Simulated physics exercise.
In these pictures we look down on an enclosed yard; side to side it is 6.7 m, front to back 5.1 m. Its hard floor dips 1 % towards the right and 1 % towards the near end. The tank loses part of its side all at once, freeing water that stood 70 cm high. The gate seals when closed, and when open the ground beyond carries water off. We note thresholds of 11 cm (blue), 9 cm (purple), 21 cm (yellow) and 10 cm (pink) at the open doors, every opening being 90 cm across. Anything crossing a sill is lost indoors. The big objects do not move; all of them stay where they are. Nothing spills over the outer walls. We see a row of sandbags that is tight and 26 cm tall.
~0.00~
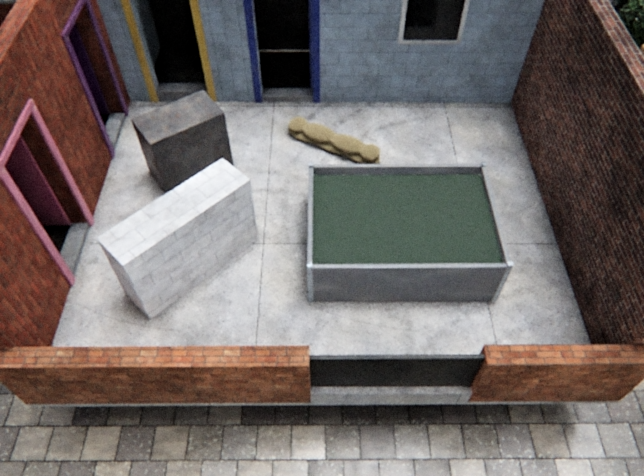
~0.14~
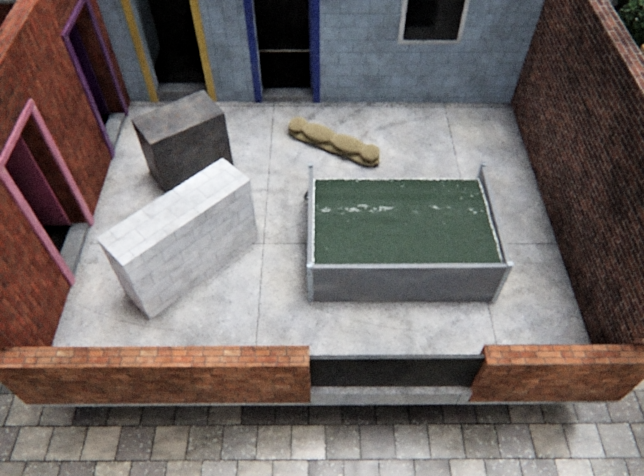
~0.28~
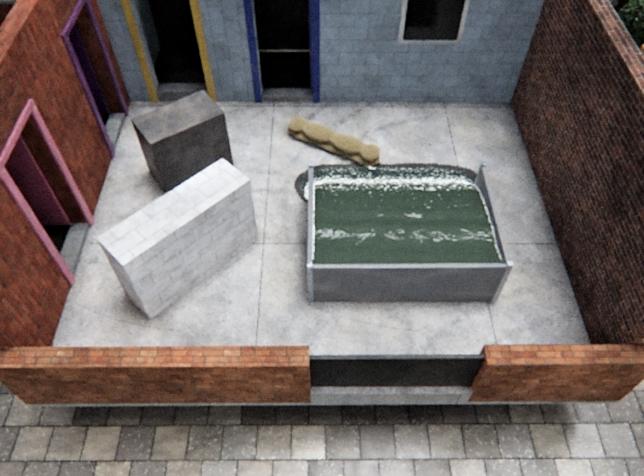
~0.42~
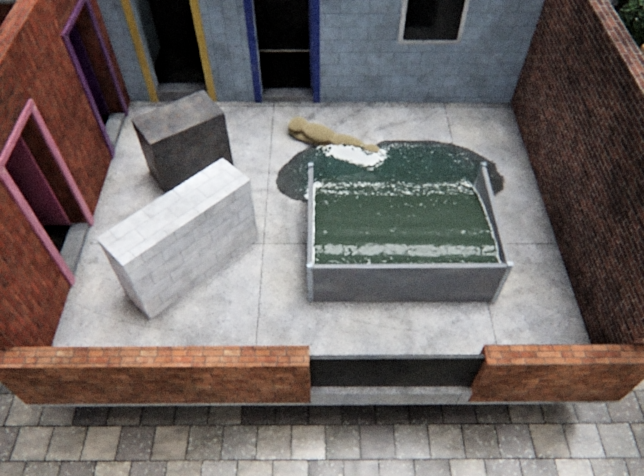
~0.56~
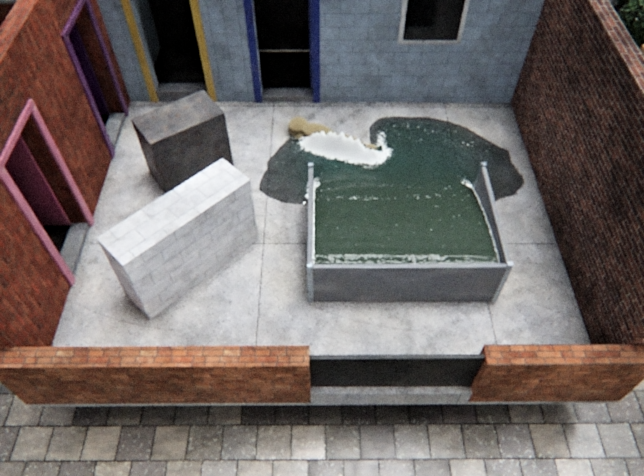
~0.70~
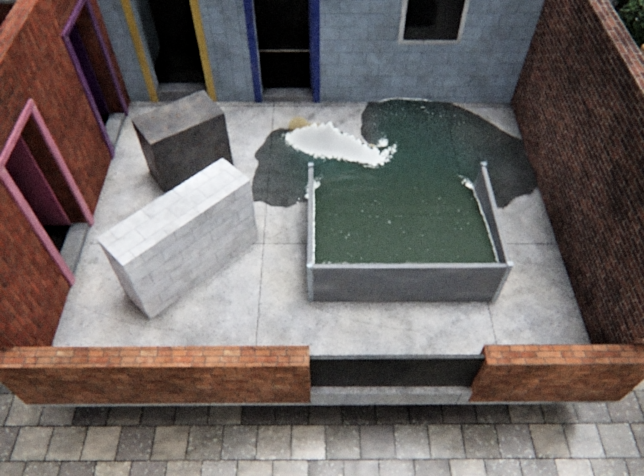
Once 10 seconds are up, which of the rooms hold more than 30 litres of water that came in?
At the blue door the inflow will remain within the limit; at the purple door the inflow will break the limit; at the yellow door the inflow will remain within the limit; at the pink door the inflow will remain within the limit.
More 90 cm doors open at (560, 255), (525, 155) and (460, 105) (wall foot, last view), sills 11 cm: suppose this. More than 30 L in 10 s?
In sequence the answers are less than that, more than that and more than that.
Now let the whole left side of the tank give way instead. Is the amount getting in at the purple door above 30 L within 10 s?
Then: Purple beyond it.
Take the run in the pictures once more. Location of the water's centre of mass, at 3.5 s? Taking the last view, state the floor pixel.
Roughly (368, 174).
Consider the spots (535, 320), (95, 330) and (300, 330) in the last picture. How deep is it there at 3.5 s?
Around 8 cm, 0 cm and 0 cm, in the order given.
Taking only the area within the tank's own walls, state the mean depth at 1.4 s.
Roughly 30 centimetres.
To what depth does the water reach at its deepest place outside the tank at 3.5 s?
Some 25 cm deep.
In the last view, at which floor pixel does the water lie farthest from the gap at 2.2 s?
About (131, 103) in the last view.
After 1.4 s water covers 40 % of the floor and is deepest (43 cm) near (510, 104); blue door not reached, purple door not reached, yellow door not reached, pink door not reached.
After 2.2 s water covers 45 % of the floor and is deepest (48 cm) near (510, 104); blue door 10 cm at the sill, 0 L in, purple door 8 cm at the sill, 0 L in, yellow door 20 cm at the sill, 0 L in, pink door not reached.
After 3.5 s water covers 70 % of the floor and is deepest (25 cm) near (513, 146); blue door 12 cm at the sill, 0 L in, purple door 20 cm at the sill, 39 L in, yellow door 15 cm at the sill, 2 L in, pink door 6 cm at the sill, 0 L in.
After 6.0 s water covers 95 % of the floor and is deepest (20 cm) near (599, 374); blue door 9 cm at the sill, 8 L in, purple door 12 cm at the sill, 89 L in, yellow door 7 cm at the sill, 2 L in, pink door 4 cm at the sill, 0 L in.
After 10.0 s water covers 95 % of the floor and is deepest (16 cm) near (462, 360); blue door 7 cm at the sill, 8 L in, purple door 5 cm at the sill, 95 L in, yellow door 5 cm at the sill, 2 L in, pink door 7 cm at the sill, 0 L in.
